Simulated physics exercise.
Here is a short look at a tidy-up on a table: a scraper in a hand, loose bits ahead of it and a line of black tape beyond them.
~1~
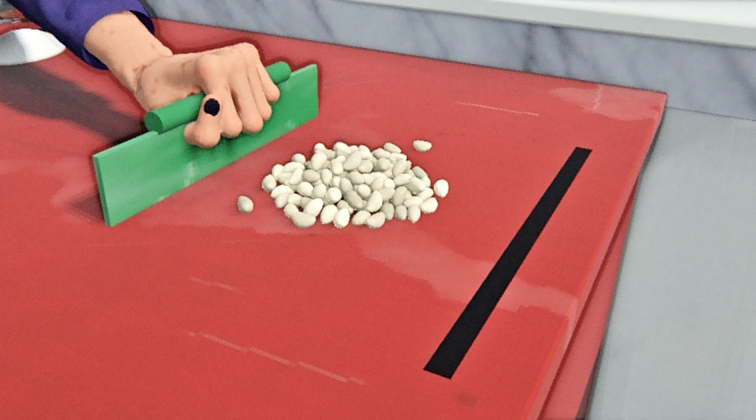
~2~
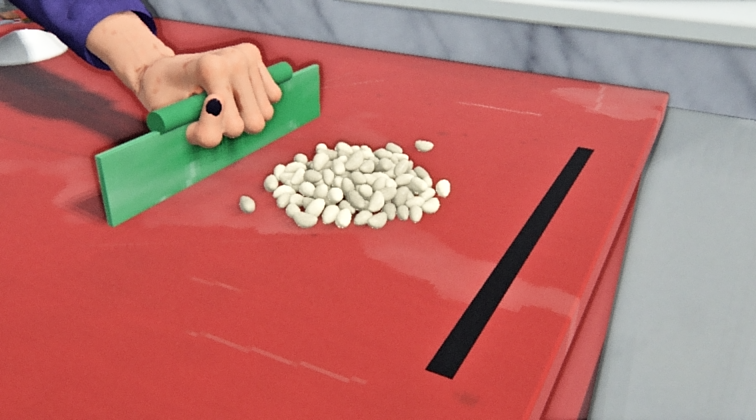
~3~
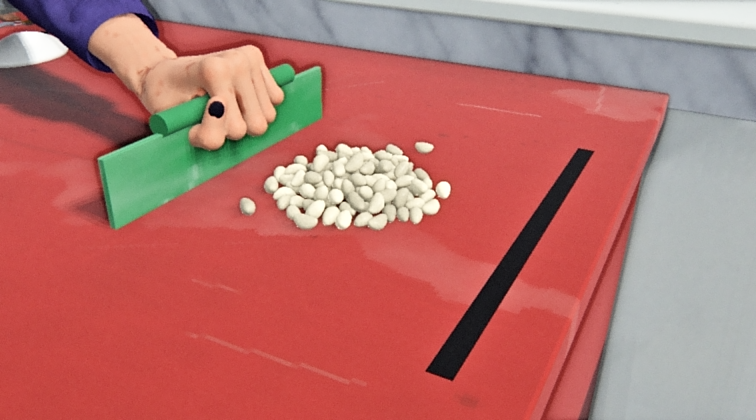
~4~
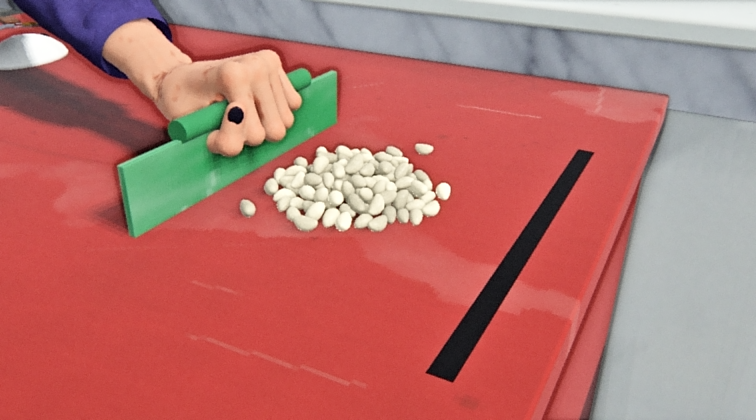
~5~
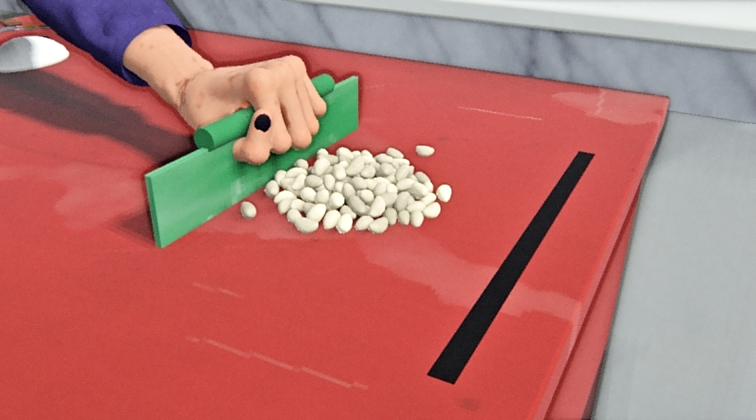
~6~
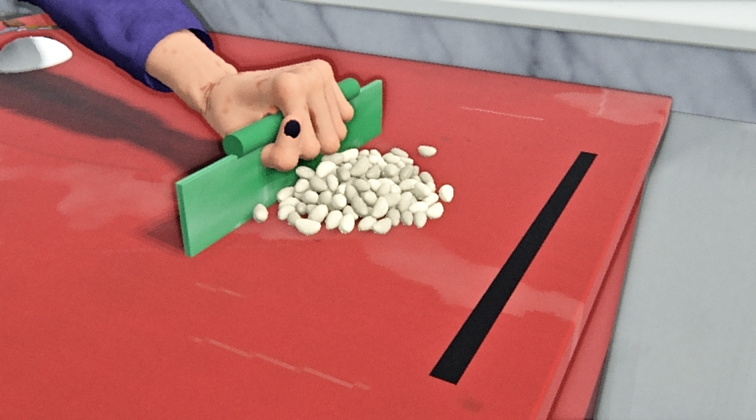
To begin with, a hand holds a green scraper still on a red tabletop, left of a heap of white beans, with a strip of black tape beyond them. The hand then slides the scraper to the right until it meets the heap and pushes the nearest beans slightly along.
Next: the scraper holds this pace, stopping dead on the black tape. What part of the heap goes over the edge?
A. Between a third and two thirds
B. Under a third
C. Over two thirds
A.
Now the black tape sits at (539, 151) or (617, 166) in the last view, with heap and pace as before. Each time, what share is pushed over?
About 10 % and 100 %.
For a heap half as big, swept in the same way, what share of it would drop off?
40 %, about.
Shortly afterwards, scraper still moving, near (421, 145); heap all on the table, its front near (541, 230).
Next, scraper stopped at the black tape; heap near a third over the edge.
Some moments later, scraper stopped at the black tape; heap near half over the edge.
In the end, scraper stopped at the black tape; heap near half over the edge.
